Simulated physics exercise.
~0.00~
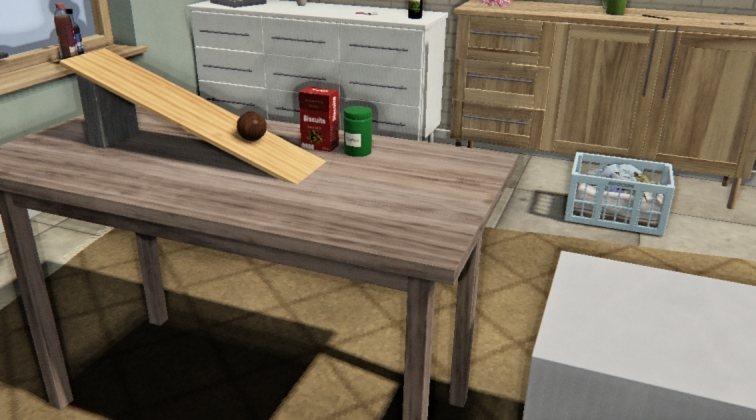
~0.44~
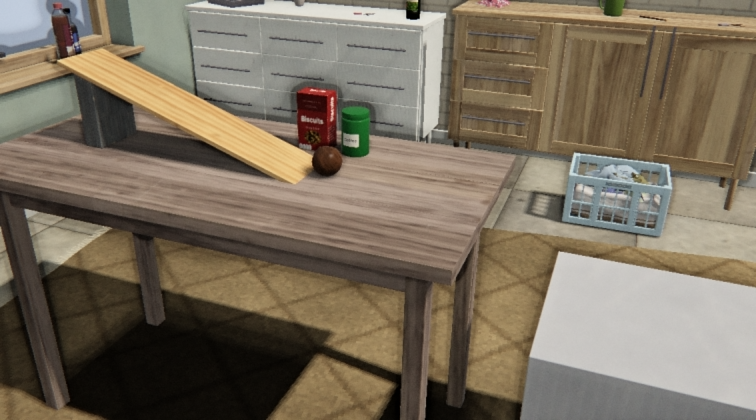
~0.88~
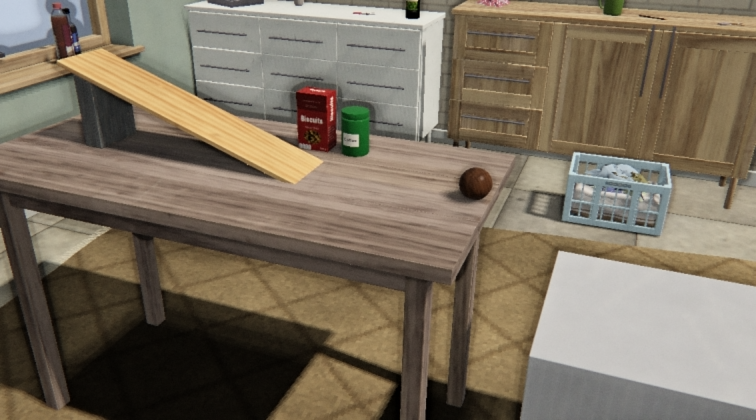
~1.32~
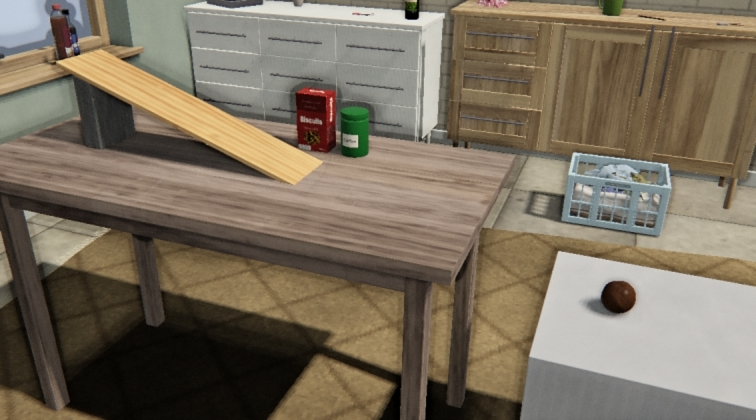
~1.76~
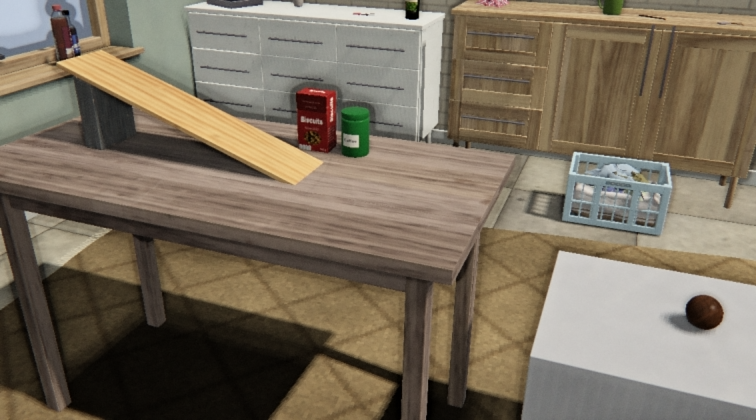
The clip shows a brown onion rolling down a wooden ramp on a table, past a red carton and a green jar that stay put, then crossing the gap beyond the table's edge onto a lower white cabinet, where it is last seen farther right on the top.
